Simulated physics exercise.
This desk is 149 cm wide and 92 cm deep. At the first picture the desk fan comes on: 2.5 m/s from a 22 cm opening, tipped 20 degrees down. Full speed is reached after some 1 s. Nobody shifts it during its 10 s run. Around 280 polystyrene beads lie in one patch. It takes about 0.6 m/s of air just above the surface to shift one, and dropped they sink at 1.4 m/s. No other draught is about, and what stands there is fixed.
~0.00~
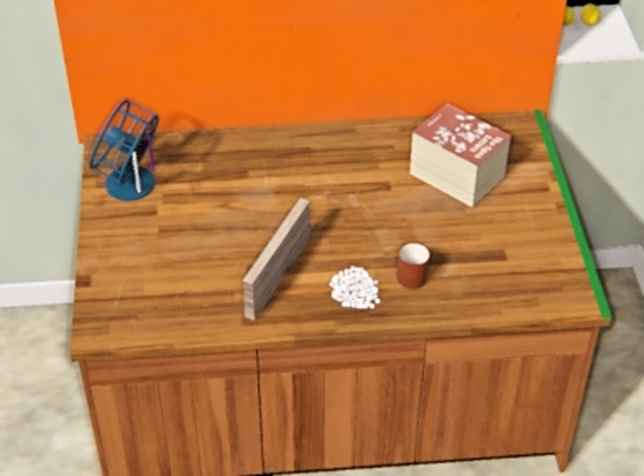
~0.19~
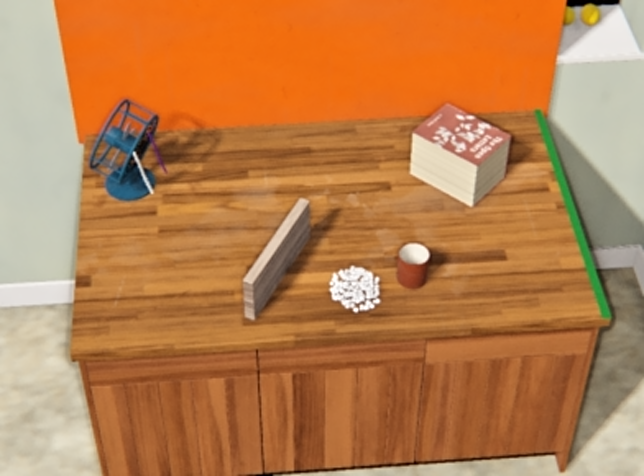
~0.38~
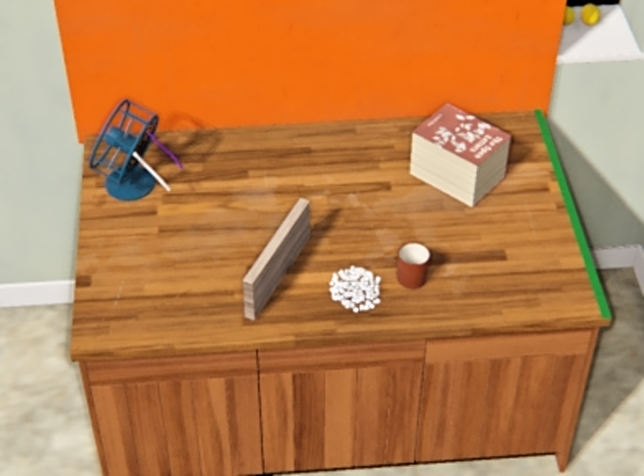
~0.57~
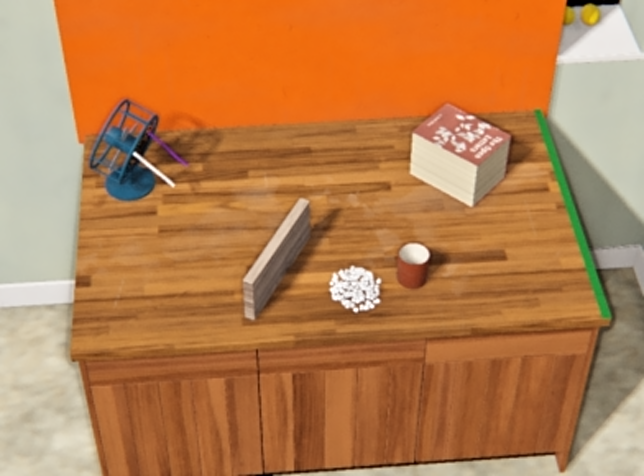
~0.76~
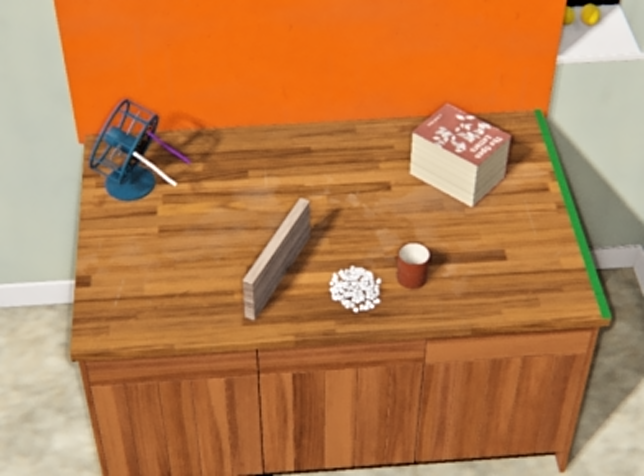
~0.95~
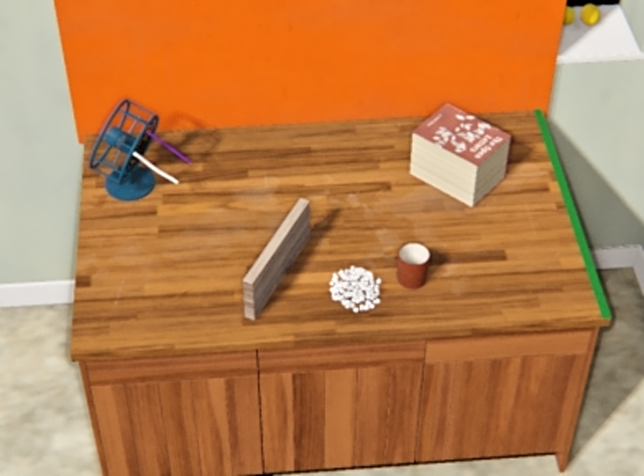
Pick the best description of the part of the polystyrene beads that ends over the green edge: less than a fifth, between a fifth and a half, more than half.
Of the polystyrene beads, not even a fifth end over the green edge.
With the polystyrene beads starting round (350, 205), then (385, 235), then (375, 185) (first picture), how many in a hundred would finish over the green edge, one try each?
In turn about 80 %, 30 %, 100 %.
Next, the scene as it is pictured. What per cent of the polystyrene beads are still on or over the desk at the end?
Near 100 %.
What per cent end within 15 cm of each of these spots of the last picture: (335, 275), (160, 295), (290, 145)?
In turn about 90 %, 0 %, 0 %.
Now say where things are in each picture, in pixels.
In the first picture, the middle of the polystyrene beads is near (357, 289), none has stirred yet and the mouth of the desk fan is at (124, 142).
In the second picture, the middle of the polystyrene beads is near (357, 288), none has stirred yet and the green edge is centred on (573, 205).
In the third picture, the middle of the polystyrene beads is near (357, 288), none has stirred yet, the top of a mug is at (414, 254) and the top of a board is at (277, 239).
In the fourth picture, the middle of the polystyrene beads is near (357, 288) and none has stirred yet.
In the fifth picture, the middle of the polystyrene beads is near (357, 288) and none has stirred yet.
In the sixth picture, the middle of the polystyrene beads is near (357, 288) and none has stirred yet.
After 2.0 s, 5 % are on the move or not yet settled, 0 % are over the green edge; the middle of those still in play is near (357, 288).
After 3.2 s, 4 % are on the move or not yet settled, 0 % are over the green edge; the middle of those still in play is near (357, 288).
After 5.5 s, 4 % are on the move or not yet settled, 0 % are over the green edge; the middle of those still in play is near (357, 288).
After 10.0 s, at the end, 1 % are over the green edge; the middle of those still in play is near (357, 288).
